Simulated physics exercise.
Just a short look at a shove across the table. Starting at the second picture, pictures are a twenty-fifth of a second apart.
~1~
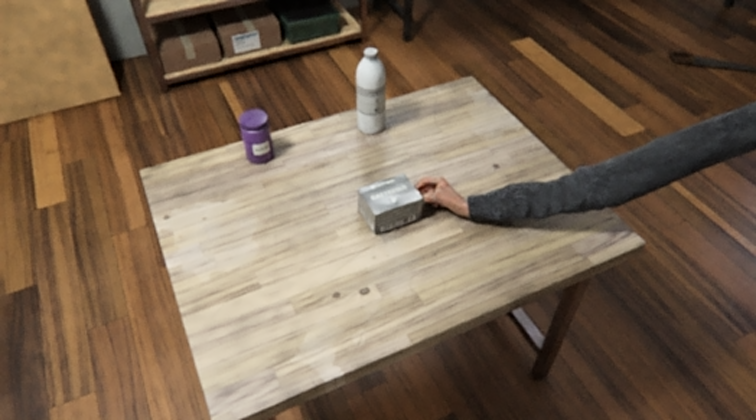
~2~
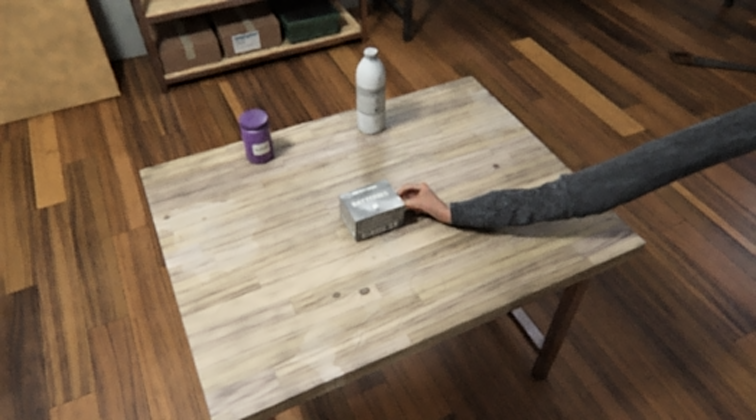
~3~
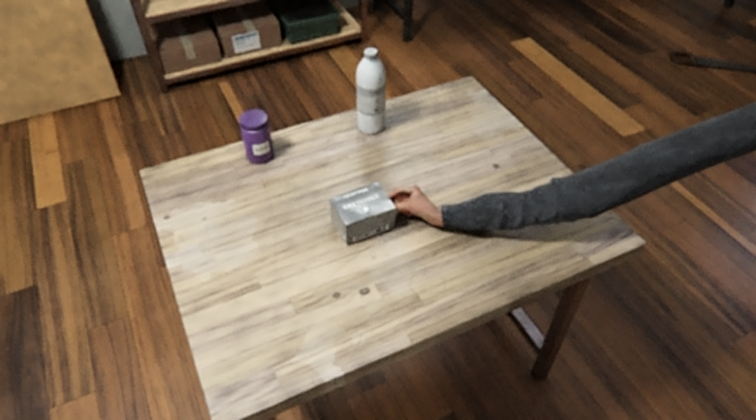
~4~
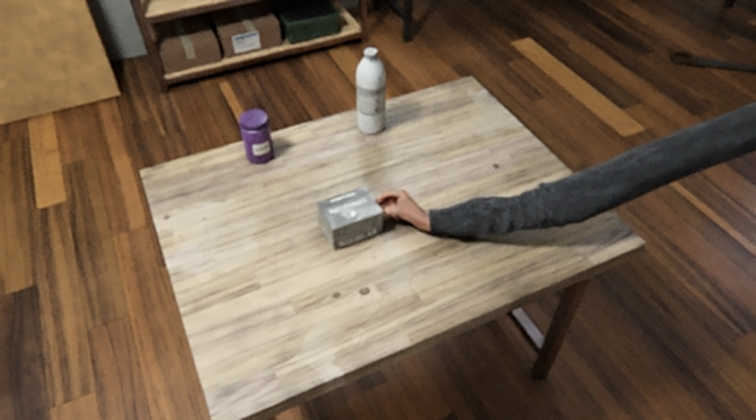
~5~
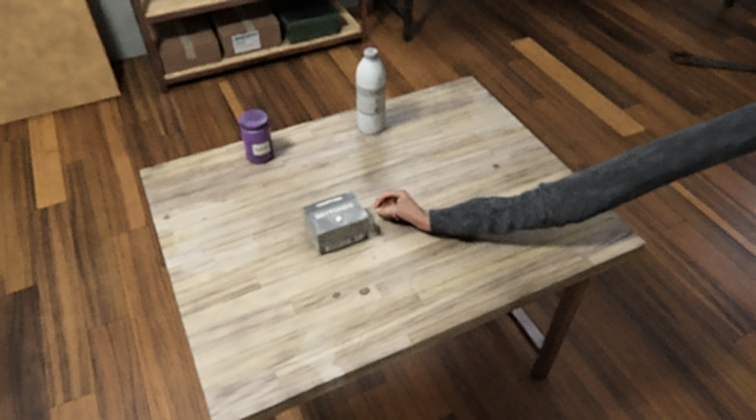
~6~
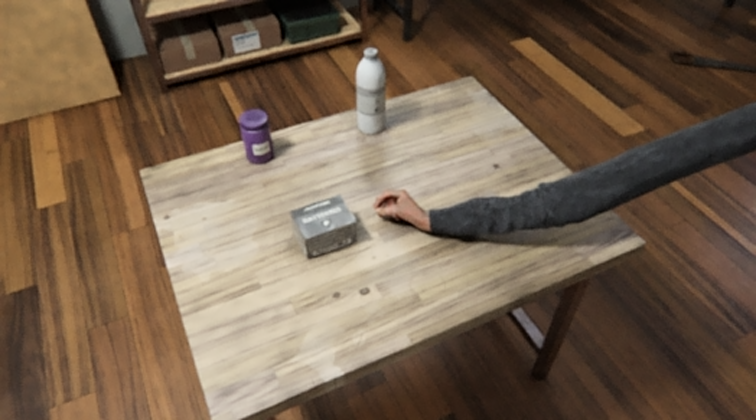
A hand pushes a grey box left across the table, and the box slides away from it.
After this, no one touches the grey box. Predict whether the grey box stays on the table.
Held by the table.
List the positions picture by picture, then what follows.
Under the hand; grey box (390, 204), in the first frame.
Under the hand; grey box (371, 210), in the second frame.
Under the hand; grey box (362, 213), in the third frame.
Grey box (350, 218), in the fourth frame.
Grey box (336, 222) shifted a little, in the fifth frame.
Grey box (324, 227) shifted a little, in the sixth frame.
Then, 0.10 s on from there, grey box shifted about its own width near (302, 234).
Then, 0.20 s on from there, grey box shifted about its own width near (291, 238).
In the end, moved from the start, grey box. At the end, from the last picture's camera, grey box near (290, 238).
